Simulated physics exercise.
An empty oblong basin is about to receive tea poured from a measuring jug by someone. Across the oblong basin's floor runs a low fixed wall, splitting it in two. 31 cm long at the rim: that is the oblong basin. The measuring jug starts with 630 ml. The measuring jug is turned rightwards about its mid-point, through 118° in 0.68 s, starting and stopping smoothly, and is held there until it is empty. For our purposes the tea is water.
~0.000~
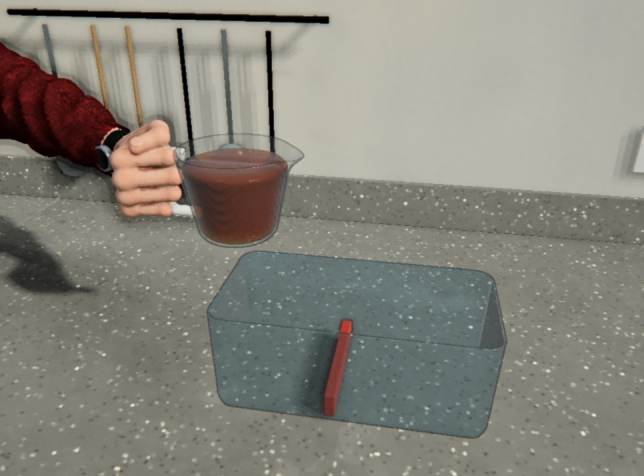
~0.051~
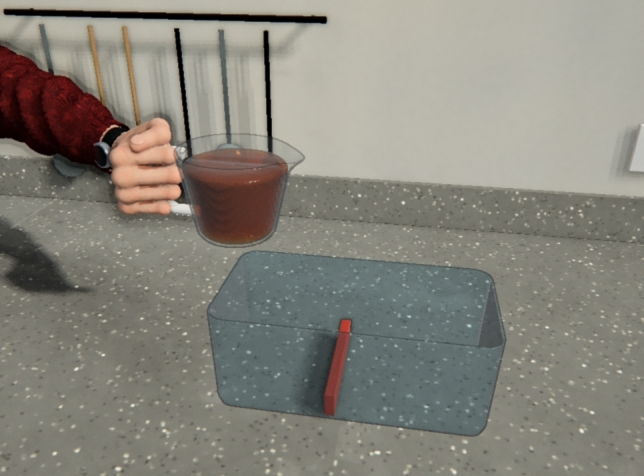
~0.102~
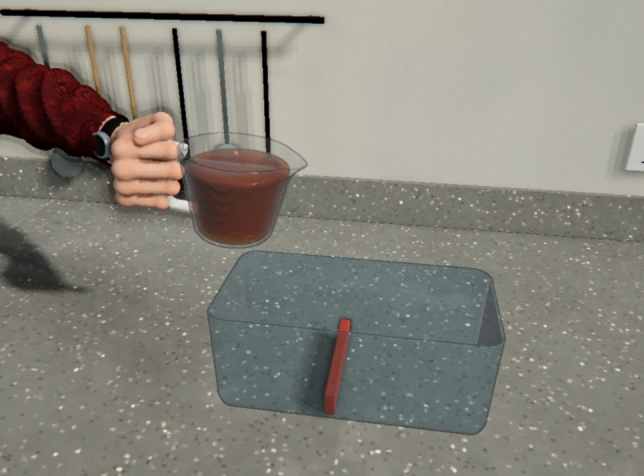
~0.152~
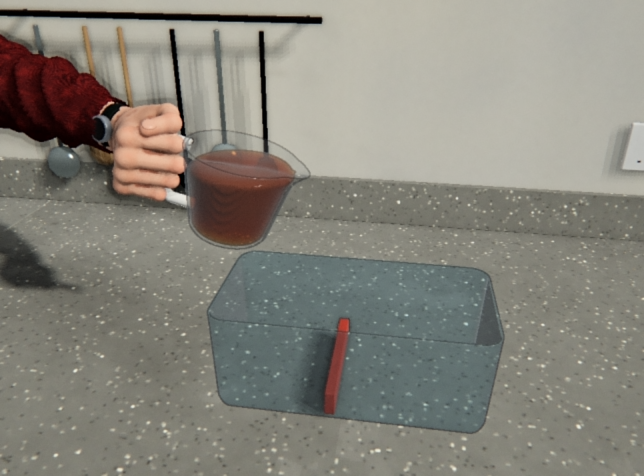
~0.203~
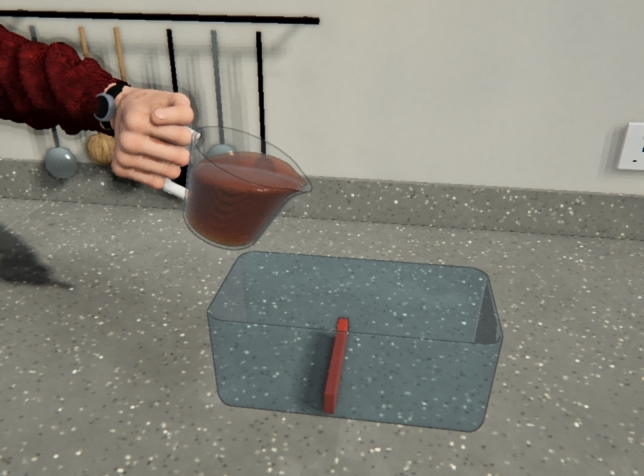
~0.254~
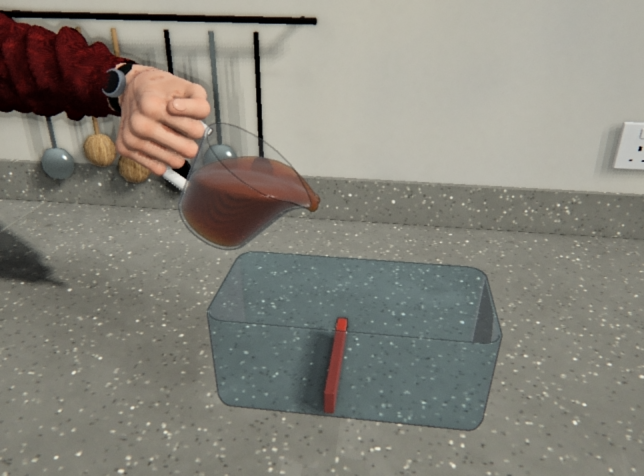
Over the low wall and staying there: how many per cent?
50 out of 100.
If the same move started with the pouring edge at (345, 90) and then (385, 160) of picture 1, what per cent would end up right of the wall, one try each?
In turn about 80 and 85 per cent.
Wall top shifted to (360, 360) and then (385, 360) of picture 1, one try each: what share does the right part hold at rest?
Roughly 30 per cent, then 15 per cent.
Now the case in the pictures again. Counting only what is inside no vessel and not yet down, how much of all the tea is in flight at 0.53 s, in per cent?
Some 22 % is the figure.
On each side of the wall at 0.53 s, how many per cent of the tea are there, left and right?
I'd say some 18 on the left and some 36 on the right.
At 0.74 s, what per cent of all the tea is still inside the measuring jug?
I'd say some 1 per cent remains.
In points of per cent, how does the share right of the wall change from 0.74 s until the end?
The right part gains close to 5 per cent.
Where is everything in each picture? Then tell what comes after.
In the first frame, tilt 0°; pouring edge (304, 156); surface from (187, 158) to (290, 165); the oblong basin's rim runs from (227, 282) to (499, 309); the wall's top is at (339, 356).
In the second frame, tilt 2°; pouring edge (305, 158); surface from (187, 157) to (290, 166).
In the third frame, tilt 6°; pouring edge (307, 165); surface from (190, 157) to (291, 169).
In the fourth frame, tilt 14°; pouring edge (311, 175); surface from (193, 158) to (297, 172).
In the fifth frame, tilt 24°; pouring edge (313, 189); surface from (195, 164) to (307, 180).
In the sixth frame, tilt 36°; pouring edge (312, 205); surface from (194, 170) to (308, 195); 4 per cent is over the edge.
After 0.53 s the tilt is 105° and 25 per cent is still to pour, 18 is left of the wall and 35 right of it.
After 0.74 s the tilt is 118° and 1 per cent is still to pour, 52 is left of the wall and 45 right of it.
After 0.95 s the tilt is 118° and 0 per cent is still to pour, 49 is left of the wall and 49 right of it.
After 1.18 s the tilt is 118° and 0 per cent is still to pour, 48 is left of the wall and 50 right of it.
In the end 48 per cent lies left of the wall, 50 right of it and 2 outside.
